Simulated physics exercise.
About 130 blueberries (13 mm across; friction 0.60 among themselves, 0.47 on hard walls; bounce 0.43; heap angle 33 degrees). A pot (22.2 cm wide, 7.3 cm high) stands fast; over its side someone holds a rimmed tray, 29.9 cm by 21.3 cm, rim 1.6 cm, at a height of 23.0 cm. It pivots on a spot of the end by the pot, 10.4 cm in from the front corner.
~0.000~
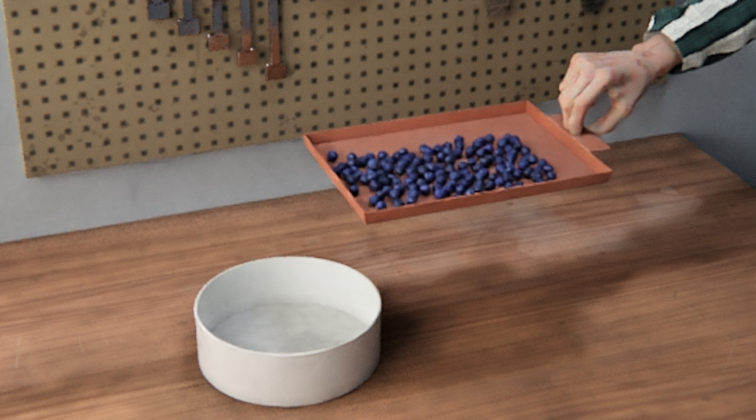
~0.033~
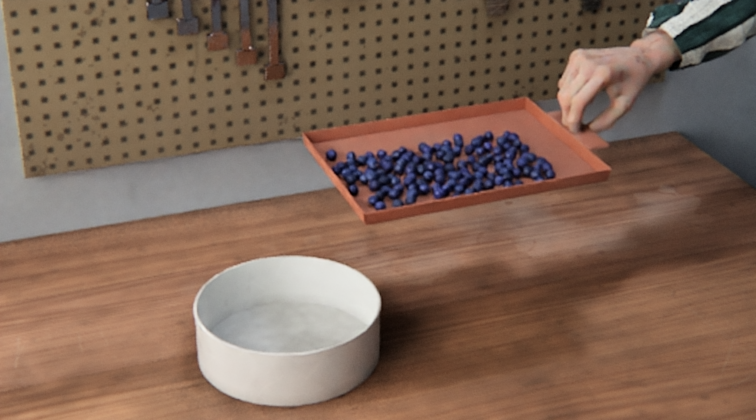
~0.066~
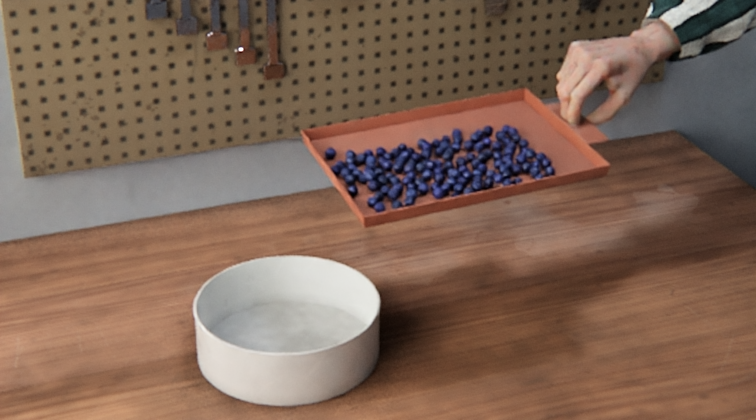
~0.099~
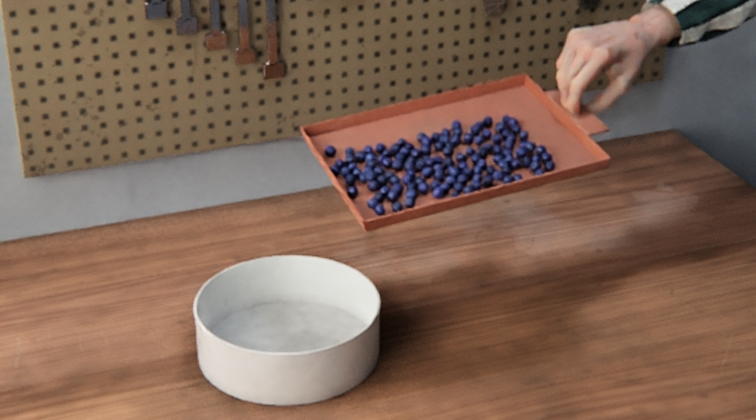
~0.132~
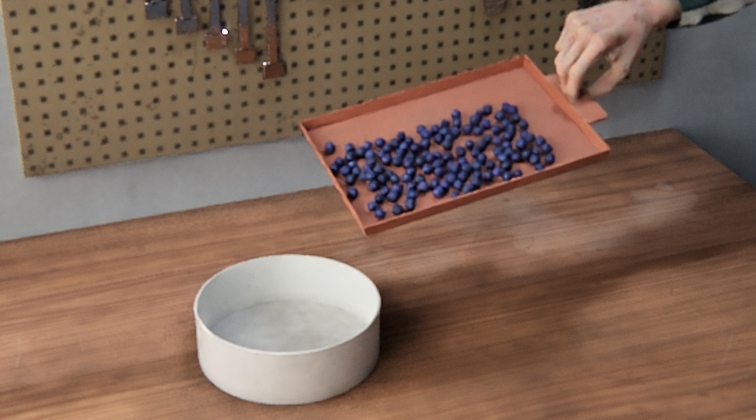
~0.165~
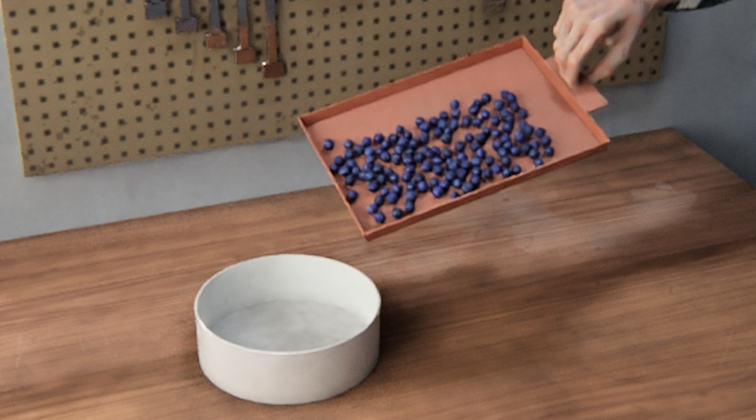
To begin with, a hand holds a rimmed orange-red tray of blueberries nearly level above a wooden table, to the right of a round white pot. The hand then raises the tray's far right side, slightly at first and then more steeply, while the left front corner dips a little and the berries stay spread across the tray.
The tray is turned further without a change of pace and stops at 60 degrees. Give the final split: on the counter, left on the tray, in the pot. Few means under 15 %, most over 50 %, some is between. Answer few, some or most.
On the counter: Some; left on the tray: Most; in the pot: Few.
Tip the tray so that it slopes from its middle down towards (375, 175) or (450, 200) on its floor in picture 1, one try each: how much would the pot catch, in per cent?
Some 35 and 0 per cent.
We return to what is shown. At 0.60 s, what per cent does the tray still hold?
Roughly 95 per cent.
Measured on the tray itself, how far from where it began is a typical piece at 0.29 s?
Some 1 cm.
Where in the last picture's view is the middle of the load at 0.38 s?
Around (421, 176).
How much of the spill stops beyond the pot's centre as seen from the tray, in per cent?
Some 40 per cent.
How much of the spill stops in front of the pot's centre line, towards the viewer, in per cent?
About 100 per cent.
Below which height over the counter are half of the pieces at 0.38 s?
Roughly 26 cm.
Then, at 0.29 s, tilt 42 degrees; the tray holds 100 %, the pot 0 %.
After 0.38 s, tilt 56 degrees; the tray holds 100 %, the pot 0 %.
After 0.60 s, tilt 60 degrees; the tray holds 95 %, the pot 0 %.
At rest (1.6 s), counter 25 %, tray 75 %, pot 0 %.
